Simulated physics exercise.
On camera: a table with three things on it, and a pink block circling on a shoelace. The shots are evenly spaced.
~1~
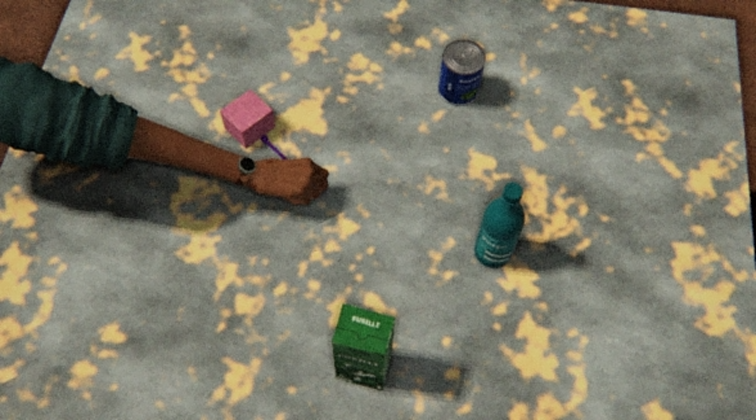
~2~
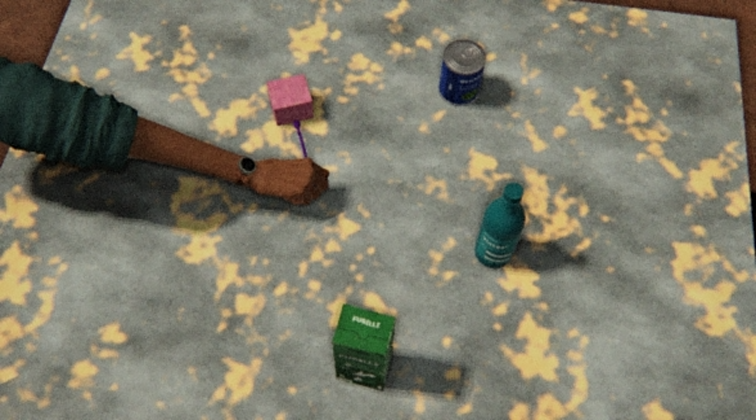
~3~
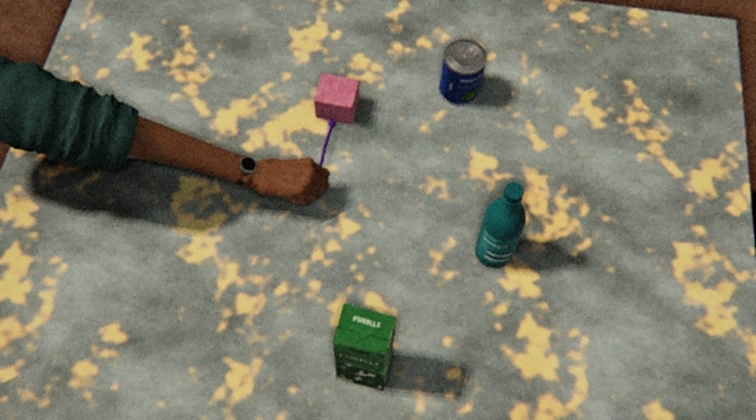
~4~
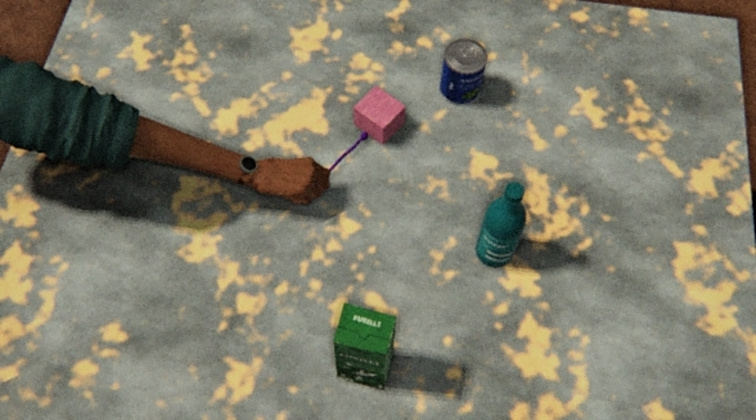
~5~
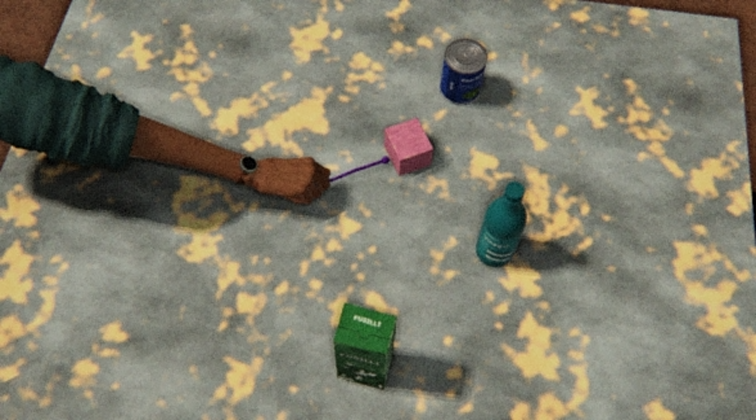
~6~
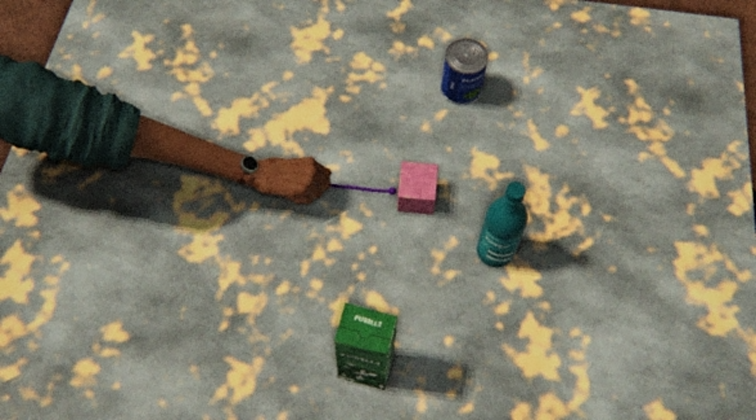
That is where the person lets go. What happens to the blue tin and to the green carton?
The blue tin escapes it and the green carton is struck.
Then, 0.08 s past the final frame, block near (393, 273).
Then, 0.20 s past the final frame, block near (372, 326); green carton pushed aside.
When it is over, block near (372, 326); green carton pushed aside. The blue tin stays untouched and the green carton gets hit.
